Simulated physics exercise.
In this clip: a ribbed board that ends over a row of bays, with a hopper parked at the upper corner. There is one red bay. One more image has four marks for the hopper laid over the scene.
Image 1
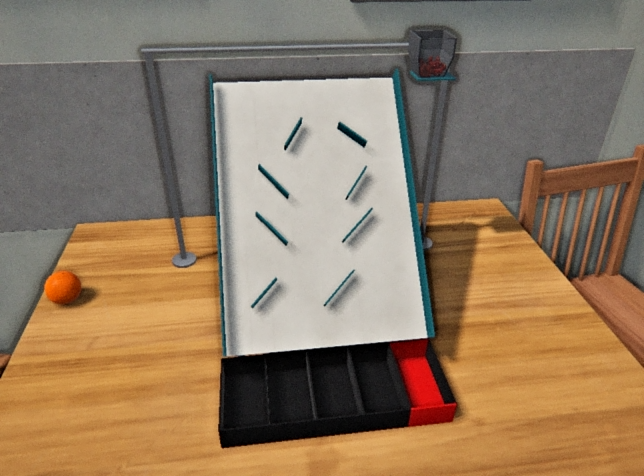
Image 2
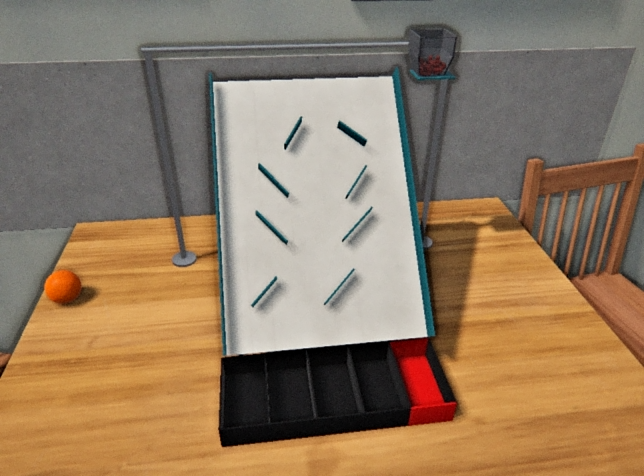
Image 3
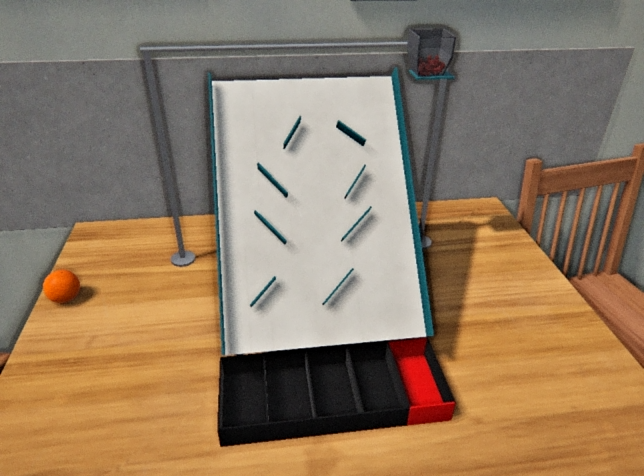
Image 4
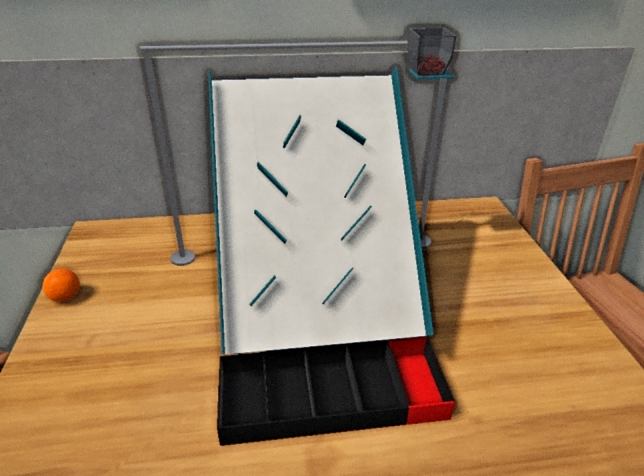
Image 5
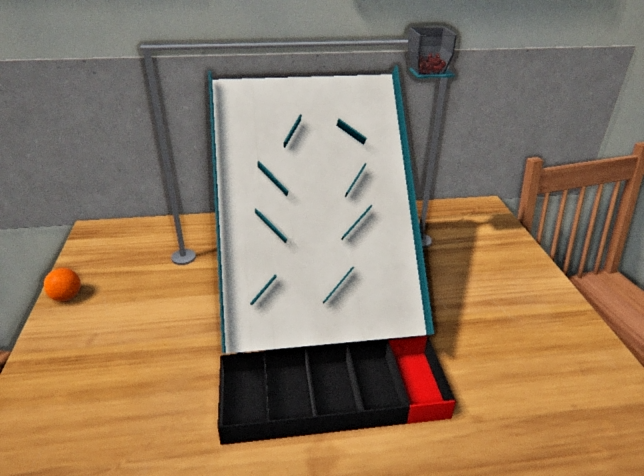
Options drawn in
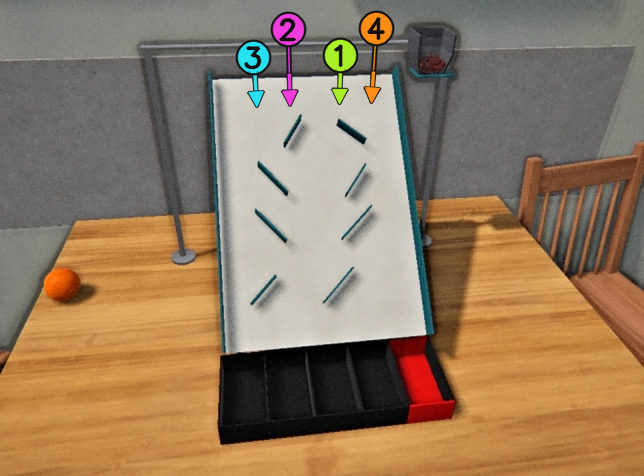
In this clip, a white ribbed board stands on a wooden table above a row of dark bays with one red bay at the right, while a small hopper sits at the upper right corner and nothing visibly moves.
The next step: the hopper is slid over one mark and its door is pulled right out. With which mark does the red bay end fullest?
I would pick mark 4.
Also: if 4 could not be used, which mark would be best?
1.
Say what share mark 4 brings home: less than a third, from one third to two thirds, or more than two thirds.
It is more than two thirds.
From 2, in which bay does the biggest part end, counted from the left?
The second from the left.
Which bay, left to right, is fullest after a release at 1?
The fifth.
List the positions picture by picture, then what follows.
In the first picture, hopper (430, 69), kidney beans, door shut.
In the second picture, ribs (285, 144) to (302, 116), (339, 121) to (367, 141), (259, 163) to (288, 193).
In the third picture, ribs (347, 194) to (366, 165), (255, 210) to (286, 241), (343, 238) to (371, 207).
In the fourth picture, ribs (250, 305) to (275, 275), (324, 303) to (353, 268).
In the fifth picture, red bay (431, 411), number 5 of 5 from the left.
On the marked copy, mark 1 meets the board at (339, 98); mark 2 meets the board at (290, 100); mark 3 meets the board at (256, 101); mark 4 meets the board at (371, 97).
With 1, roughly half in the red bay, roughly a third in other bays, about a tenth outside the box.
With 2, not one piece in the red bay, almost all in other bays.
With 3, not one piece in the red bay, almost all in other bays, just a few outside the box.
With 4, the larger part in the red bay, about a tenth in other bays, about a tenth outside the box.
